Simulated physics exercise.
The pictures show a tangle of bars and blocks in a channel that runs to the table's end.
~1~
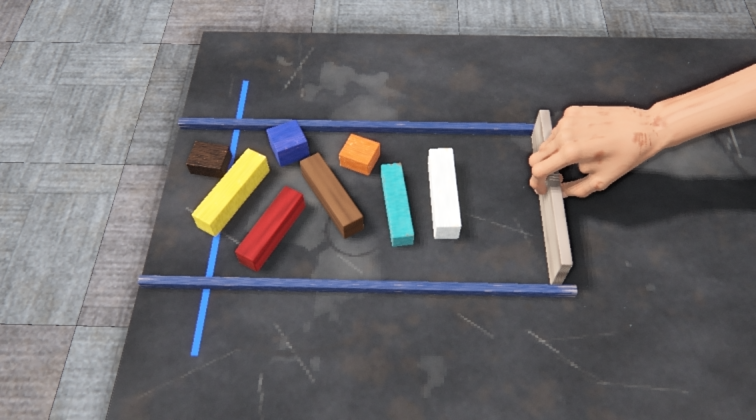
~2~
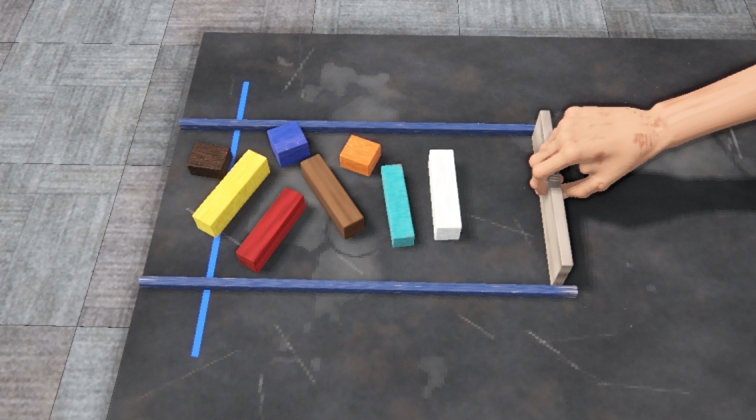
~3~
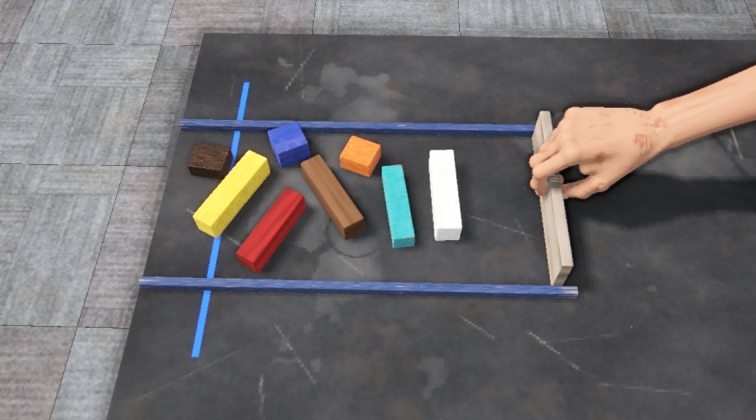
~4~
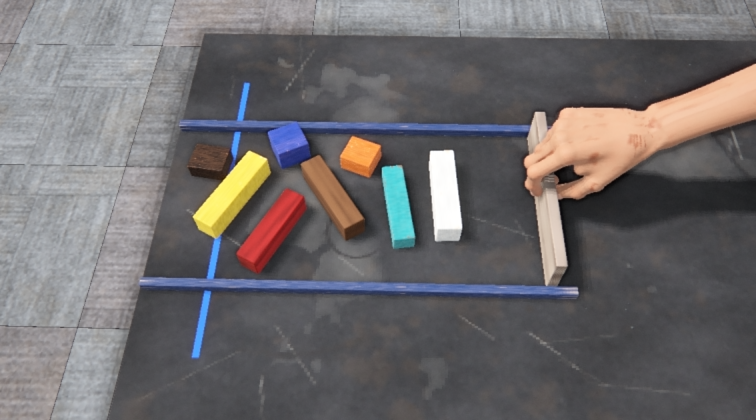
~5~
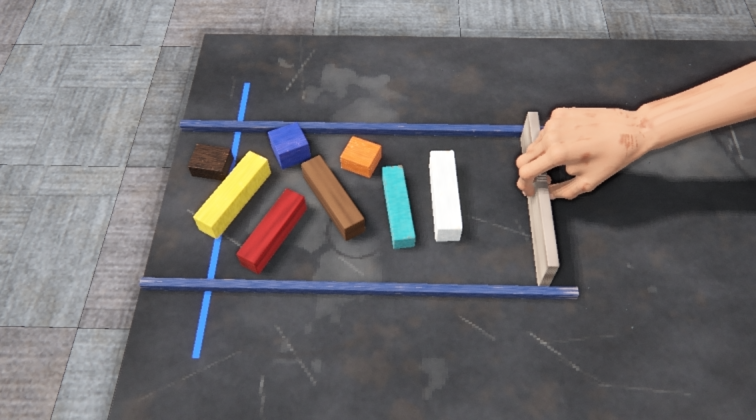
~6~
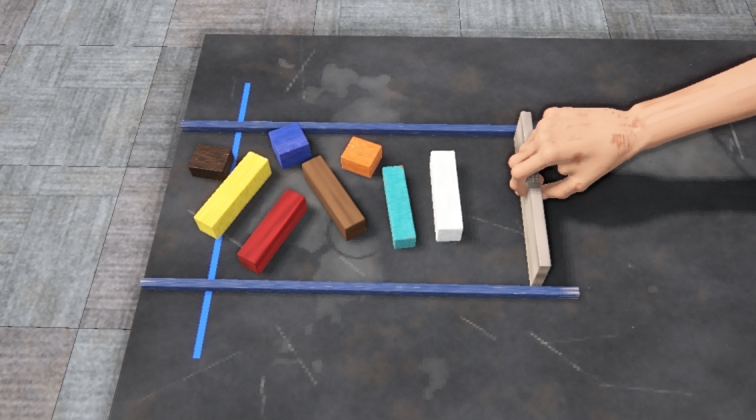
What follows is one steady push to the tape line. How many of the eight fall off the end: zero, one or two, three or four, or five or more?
The number that fall off is three or four.
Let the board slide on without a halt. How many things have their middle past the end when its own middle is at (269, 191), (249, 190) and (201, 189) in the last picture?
In that order 0, 2 and 5.
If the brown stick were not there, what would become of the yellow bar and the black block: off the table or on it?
The yellow bar drops off, the black block is lost.
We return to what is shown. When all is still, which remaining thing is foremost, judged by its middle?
It is the brown stick.
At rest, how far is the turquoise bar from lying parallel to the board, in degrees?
Roughly 0° out of line.
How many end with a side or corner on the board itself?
In contact: 2.
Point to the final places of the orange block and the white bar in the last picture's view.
Near (221, 139) and (213, 191).
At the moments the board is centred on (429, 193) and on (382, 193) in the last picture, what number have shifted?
2 and 4.
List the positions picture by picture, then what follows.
The first frame shows black block (210, 160); yellow bar (232, 192); red stick (272, 228); board (550, 194); tape (224, 200).
The second frame shows yellow bar (233, 193); blue block (289, 144).
The third frame shows red stick (273, 229); brown stick (332, 196).
The fourth frame shows black block (211, 162); board (546, 195).
The fifth frame shows yellow bar (234, 194); white bar (445, 195).
The sixth frame shows black block (212, 163); yellow bar (234, 194); red stick (274, 230); board (531, 195); tape (226, 202).
Soon after, none off yet; black block at rest near (212, 163); yellow bar at rest near (234, 194); red stick at rest near (274, 230).
Then, none off yet; black block at rest near (212, 163); yellow bar at rest near (234, 194); red stick moving near (263, 230).
Further on, none off yet; black block moved about its own width near (185, 152); yellow bar moved a little near (187, 185); red stick moved about its own width near (195, 231).
By the end, the number that fall off is three or four; fallen, red stick, yellow bar and black block.
